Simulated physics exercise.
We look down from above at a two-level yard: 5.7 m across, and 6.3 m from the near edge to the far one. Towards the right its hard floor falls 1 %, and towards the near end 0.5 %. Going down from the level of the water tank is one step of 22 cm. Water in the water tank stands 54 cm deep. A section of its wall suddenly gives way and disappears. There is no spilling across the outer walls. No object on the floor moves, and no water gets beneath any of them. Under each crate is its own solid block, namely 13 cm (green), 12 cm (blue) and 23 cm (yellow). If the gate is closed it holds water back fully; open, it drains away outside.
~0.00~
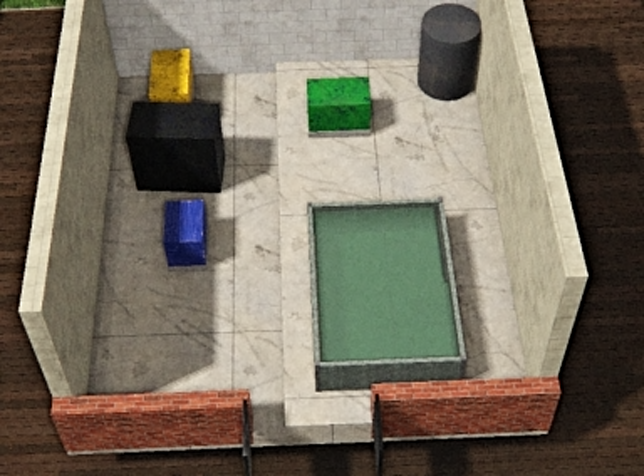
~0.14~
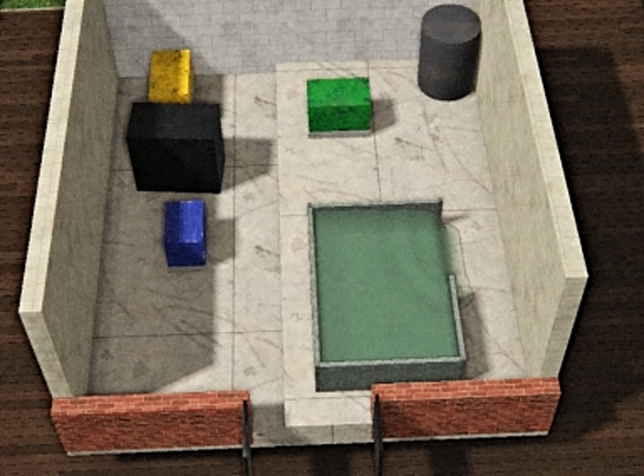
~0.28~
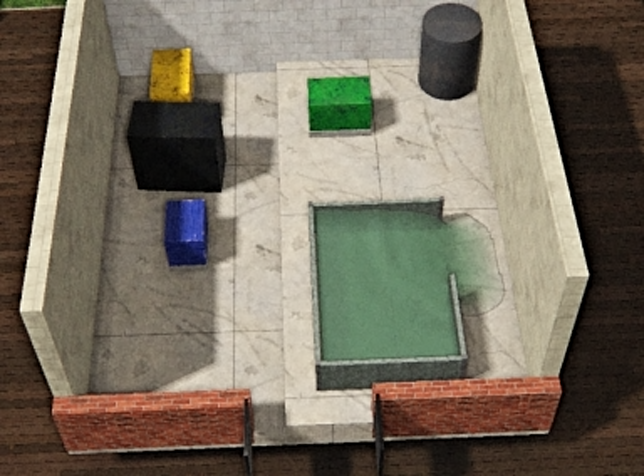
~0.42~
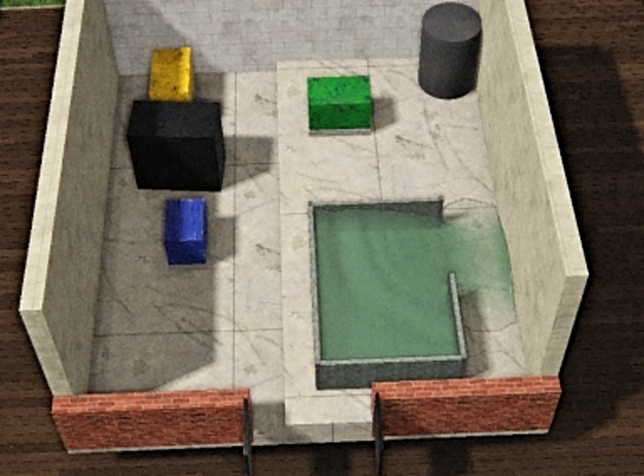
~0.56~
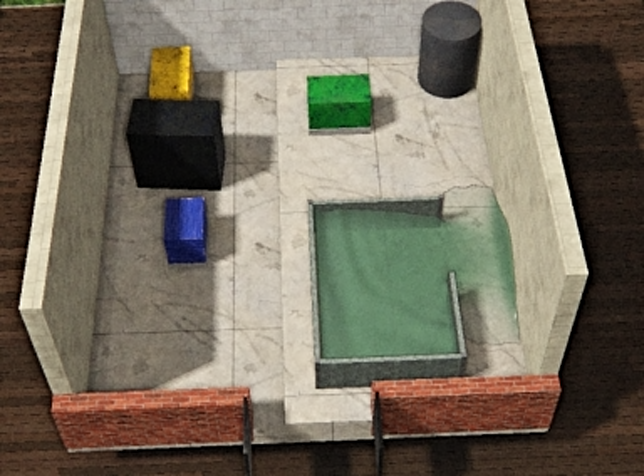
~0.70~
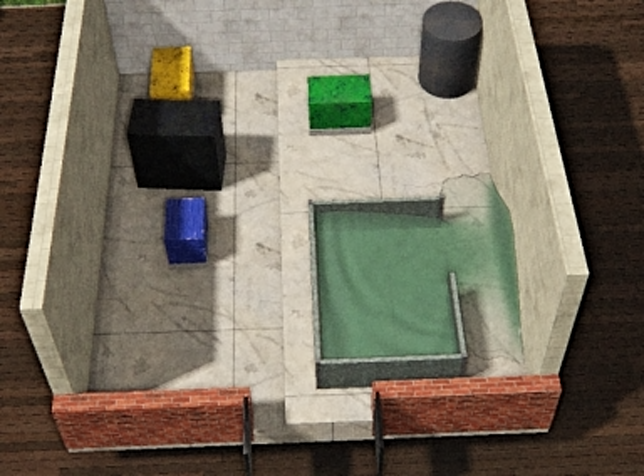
A green water tank loses part of its right wall, and water spreads across the floor.
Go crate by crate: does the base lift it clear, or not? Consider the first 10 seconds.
In the end the green crate is reached by water. The blue crate is not reached. The yellow crate is not reached.
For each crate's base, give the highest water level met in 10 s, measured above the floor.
Green 18, blue 7, yellow 15, all in cm.
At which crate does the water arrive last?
That would be the blue one.
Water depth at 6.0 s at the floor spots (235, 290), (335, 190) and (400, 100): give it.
Taking the spots in order: 0 cm, 2 cm, 13 cm.
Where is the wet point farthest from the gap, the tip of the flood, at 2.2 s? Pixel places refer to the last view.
Around pixel (375, 58).
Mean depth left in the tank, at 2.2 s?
It averages close to 30 cm.
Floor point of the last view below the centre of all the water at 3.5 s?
The water is centred near (410, 253).
After 1.4 s water covers 15 % of the floor and is deepest (46 cm) near (500, 261); green plinth not reached, blue plinth not reached, yellow plinth not reached.
After 2.2 s water covers 25 % of the floor and is deepest (38 cm) near (461, 104); green plinth reached, blue plinth not reached, yellow plinth not reached.
After 3.5 s water covers 45 % of the floor and is deepest (32 cm) near (522, 385); green plinth reached, blue plinth not reached, yellow plinth reached.
After 6.0 s water covers 70 % of the floor and is deepest (20 cm) near (500, 261); green plinth reached, blue plinth reached, yellow plinth reached.
After 10.0 s water covers 95 % of the floor and is deepest (14 cm) near (502, 271); highest at the green plinth 18 cm, highest at the blue plinth 7 cm, highest at the yellow plinth 15 cm.
